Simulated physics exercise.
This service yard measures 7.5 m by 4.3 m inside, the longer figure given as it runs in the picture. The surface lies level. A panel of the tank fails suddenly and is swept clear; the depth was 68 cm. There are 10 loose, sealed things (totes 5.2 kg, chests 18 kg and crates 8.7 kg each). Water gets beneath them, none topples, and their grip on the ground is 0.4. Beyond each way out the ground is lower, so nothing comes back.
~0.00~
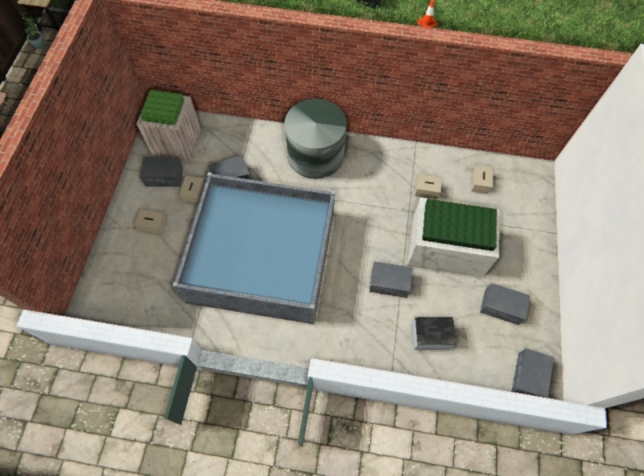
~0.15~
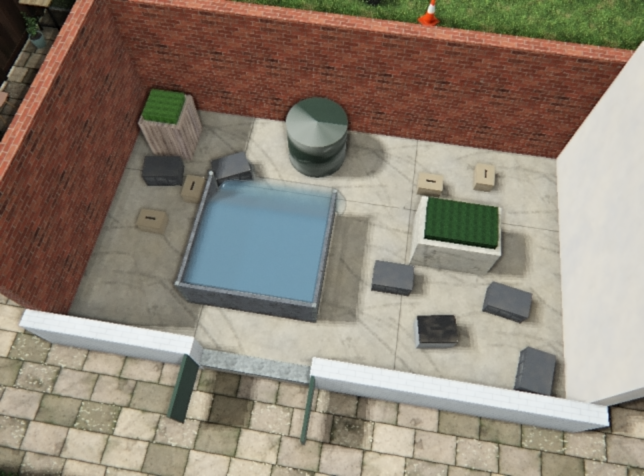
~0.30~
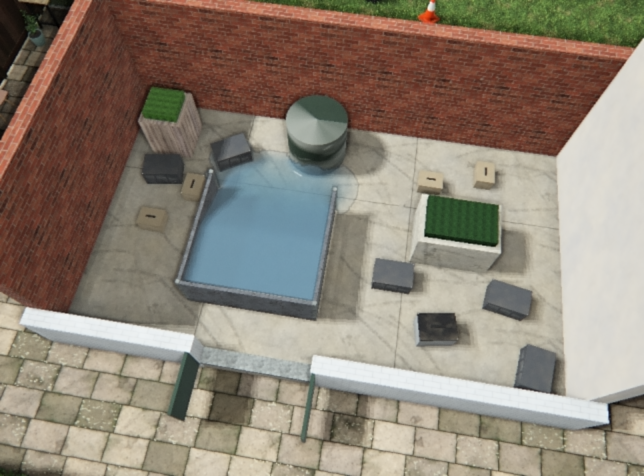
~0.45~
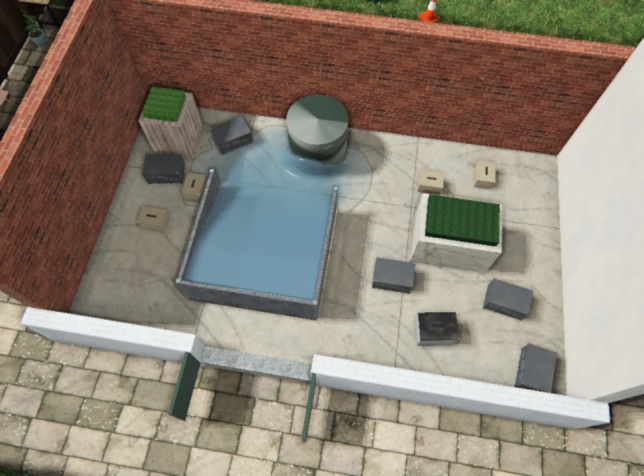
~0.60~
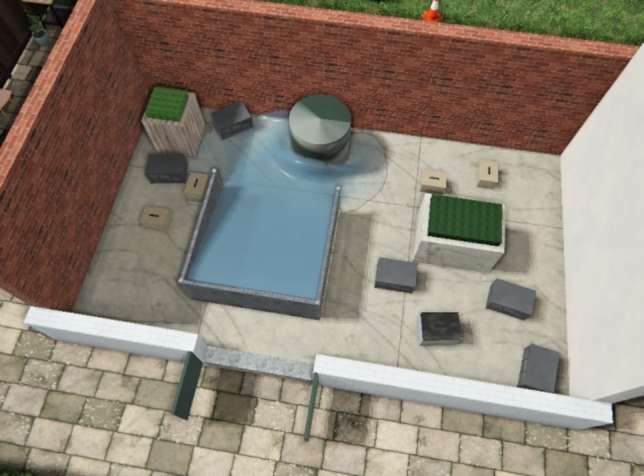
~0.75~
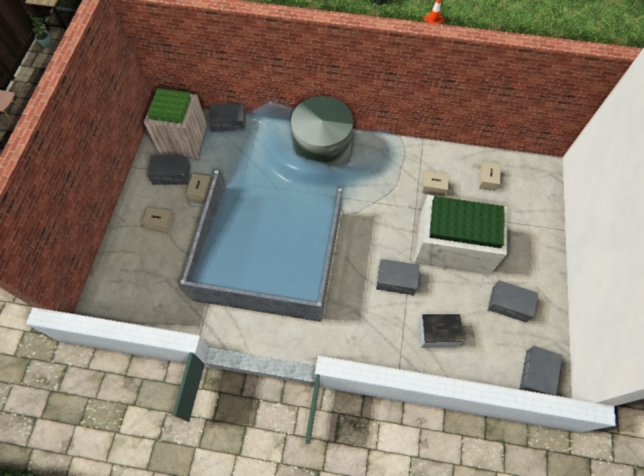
We see a walled yard with a square tank whose far side opens, letting water spread across the paving and around a round dark green container, while one grey box slides toward the back brick wall.
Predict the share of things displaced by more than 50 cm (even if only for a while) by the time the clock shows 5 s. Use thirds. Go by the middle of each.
It is at least two thirds.
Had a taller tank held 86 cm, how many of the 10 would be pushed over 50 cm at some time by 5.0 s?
In that case 8 of them.
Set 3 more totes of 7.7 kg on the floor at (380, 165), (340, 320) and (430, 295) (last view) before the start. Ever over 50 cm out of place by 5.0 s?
In that order: More, short of it, under.
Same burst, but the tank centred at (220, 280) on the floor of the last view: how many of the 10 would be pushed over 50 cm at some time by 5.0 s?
In that case 7 of them.
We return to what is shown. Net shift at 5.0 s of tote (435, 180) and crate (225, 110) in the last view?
In turn: 300 cm, 100 cm.
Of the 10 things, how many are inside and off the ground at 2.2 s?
At that moment 2.
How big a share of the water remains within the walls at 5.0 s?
About 100 per cent.
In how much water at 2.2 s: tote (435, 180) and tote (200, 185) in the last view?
About 3 and 4 cm.
After 1.1 s 1 of 10 are over 50 cm from their spots; 0 afloat.
After 2.2 s 2 of 10 are over 50 cm from their spots; 2 afloat.
After 3.5 s 6 of 10 are over 50 cm from their spots; 5 afloat.
After 5.0 s 7 of 10 are over 50 cm from their spots, and 7 have been at some point; 7 afloat.
